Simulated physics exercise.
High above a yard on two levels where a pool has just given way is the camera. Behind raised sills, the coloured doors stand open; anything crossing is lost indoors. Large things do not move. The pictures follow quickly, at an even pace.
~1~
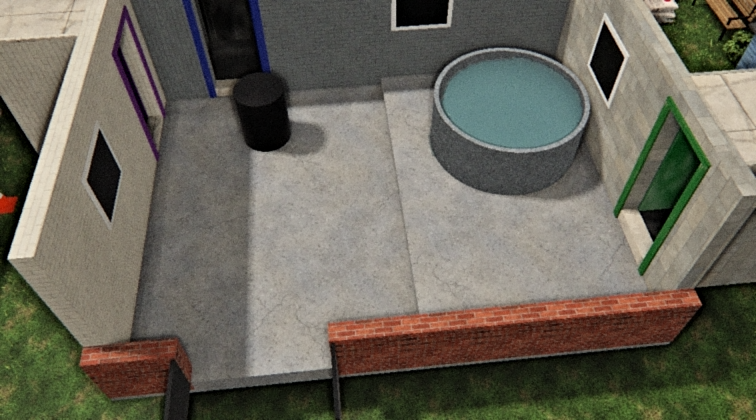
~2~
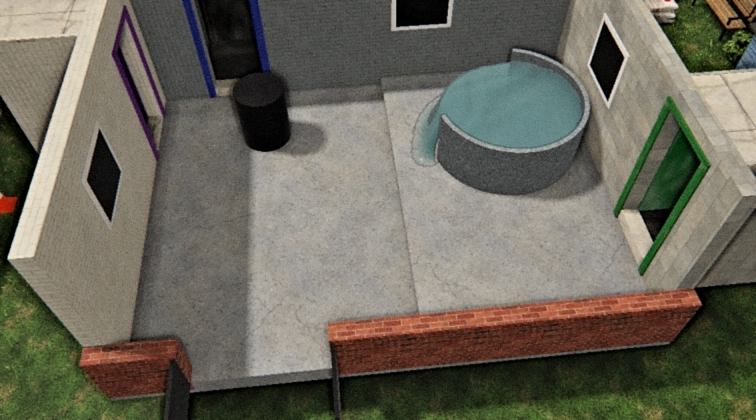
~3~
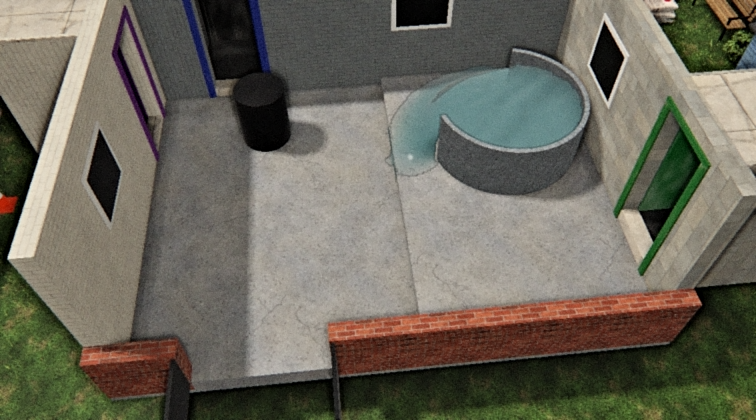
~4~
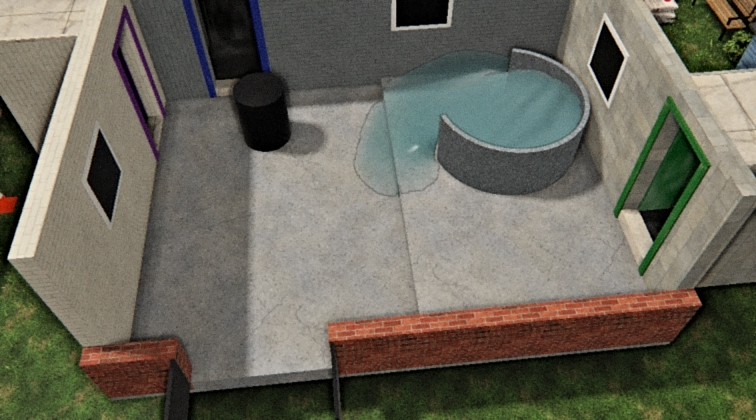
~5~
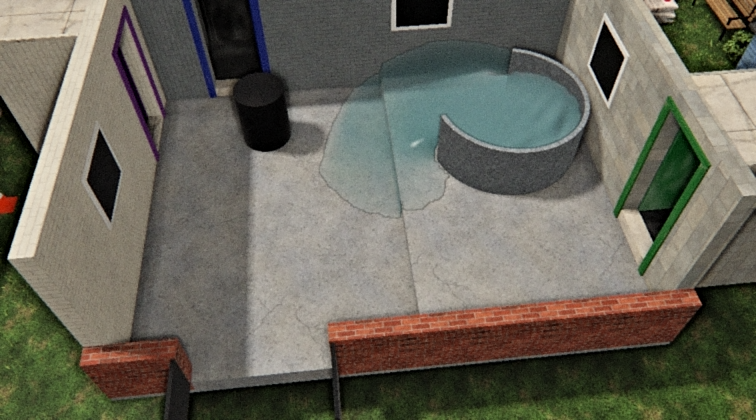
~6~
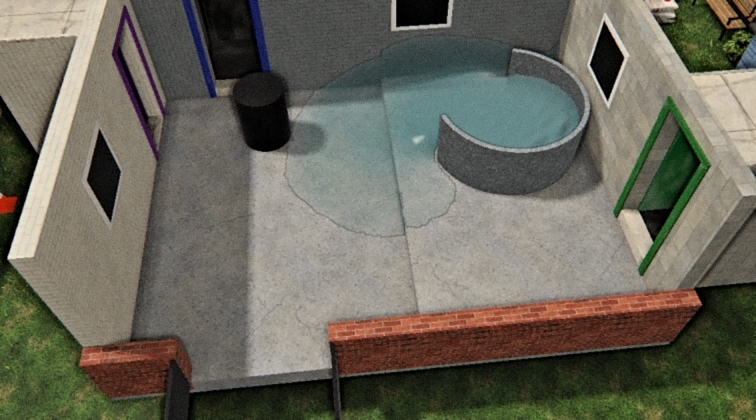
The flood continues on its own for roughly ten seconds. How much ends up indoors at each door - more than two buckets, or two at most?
Indoors: Purple door, more than two; blue door, more than two; green door, two at most.
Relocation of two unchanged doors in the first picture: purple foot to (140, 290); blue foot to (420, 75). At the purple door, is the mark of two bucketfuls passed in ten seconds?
Afterwards, the purple one gets past the mark.
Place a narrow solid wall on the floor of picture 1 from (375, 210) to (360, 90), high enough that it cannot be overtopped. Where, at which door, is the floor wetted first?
First: The green one.
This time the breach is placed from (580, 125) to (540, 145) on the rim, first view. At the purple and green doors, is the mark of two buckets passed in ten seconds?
I'd say the purple door gets more, but the green door gets more.
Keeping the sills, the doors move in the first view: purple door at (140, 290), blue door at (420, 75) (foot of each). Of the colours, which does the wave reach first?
It would be the door marked blue.
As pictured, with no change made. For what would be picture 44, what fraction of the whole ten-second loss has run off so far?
I'd say about 65 per cent.
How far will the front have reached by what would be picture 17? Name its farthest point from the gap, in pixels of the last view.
At about (139, 286).
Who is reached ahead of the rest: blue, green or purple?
Answer: The one in blue.
A moment on, water covers 45 % of the floor; the purple door not reached, the blue door wet at the sill, nothing in, the green door not reached.
Next, water covers 50 % of the floor; the purple door far over two buckets in, the blue door over two buckets in, the green door wet at the sill, nothing in.
Then, water covers 75 % of the floor; the purple door far over two buckets in, the blue door over two buckets in, the green door wet at the sill, nothing in.
Later, water covers 85 % of the floor; the purple door far over two buckets in, the blue door over two buckets in, the green door wet at the sill, nothing in.
In the end, water covers 85 % of the floor; the purple door far over two buckets in, the blue door over two buckets in, the green door wet at the sill, nothing in.
